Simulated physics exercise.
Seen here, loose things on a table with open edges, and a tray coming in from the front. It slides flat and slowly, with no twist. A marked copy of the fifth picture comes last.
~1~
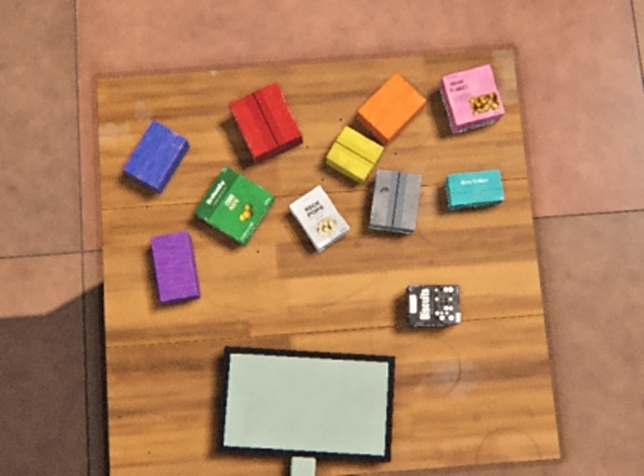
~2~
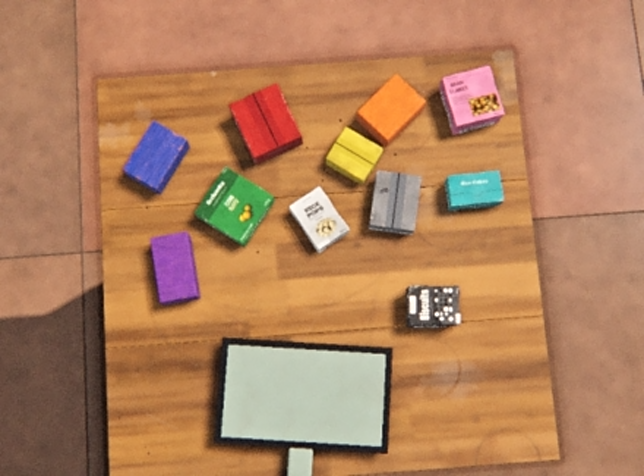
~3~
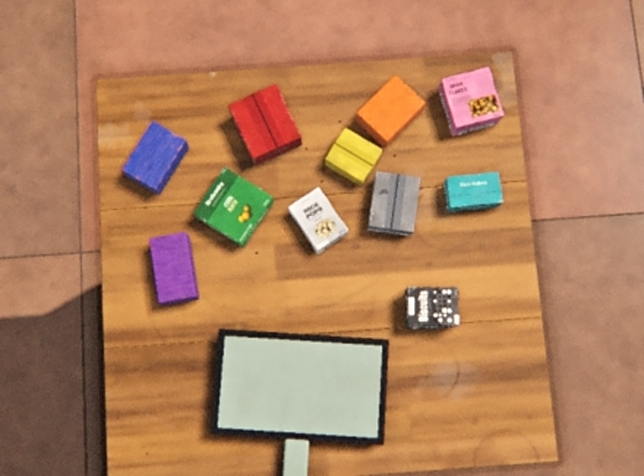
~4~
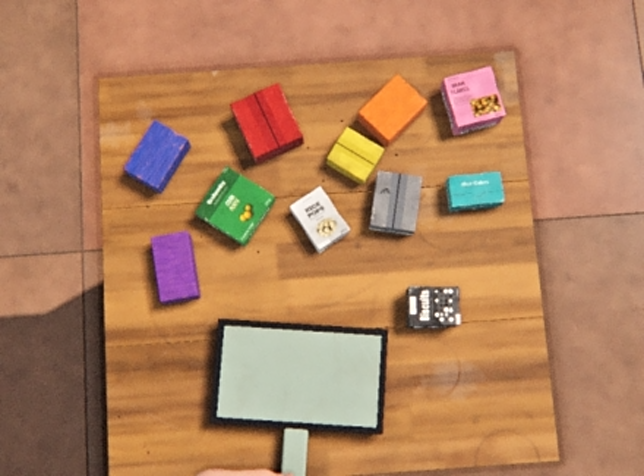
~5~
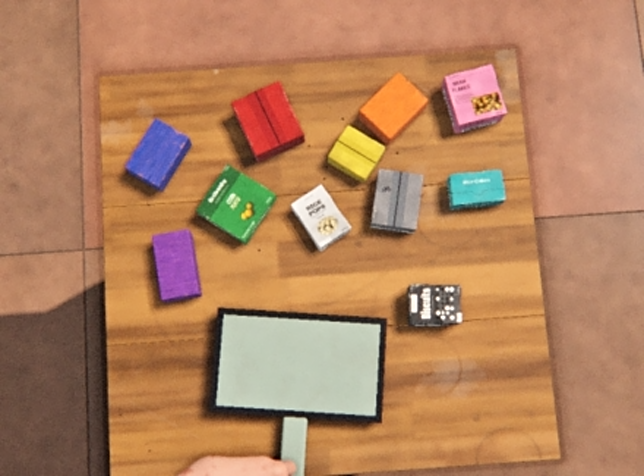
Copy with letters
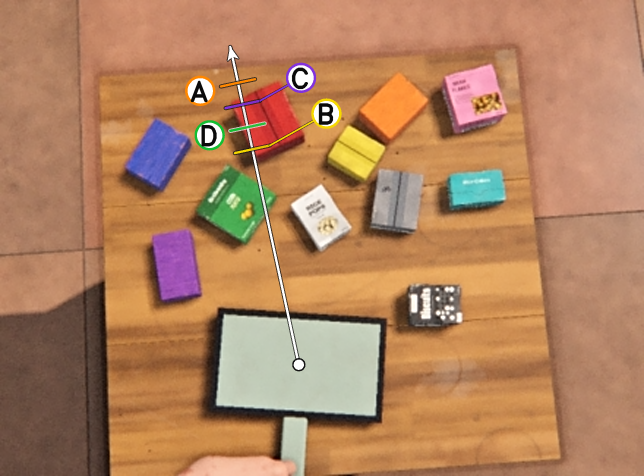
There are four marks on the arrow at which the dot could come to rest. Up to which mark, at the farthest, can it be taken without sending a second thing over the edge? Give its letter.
Stop at B.
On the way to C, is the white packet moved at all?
Yes.
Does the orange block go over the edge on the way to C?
No.
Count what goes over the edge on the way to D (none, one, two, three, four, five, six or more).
In all, two.
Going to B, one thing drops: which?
The red box.
On the marked copy, A at (238, 83); B at (252, 149); C at (243, 105); D at (248, 127); the arrow from (299, 365) to (231, 47); the white dot at (299, 365).
Following B. Soon after the start, tray (282, 286); green box (236, 195); white packet (321, 207).
Later, tray (266, 210); red box (277, 81); orange block (399, 105).
In the end, tray (253, 153); red box over the edge; green box (215, 76); one fallen.
As for the rest, A drops three; C drops three; D drops two.
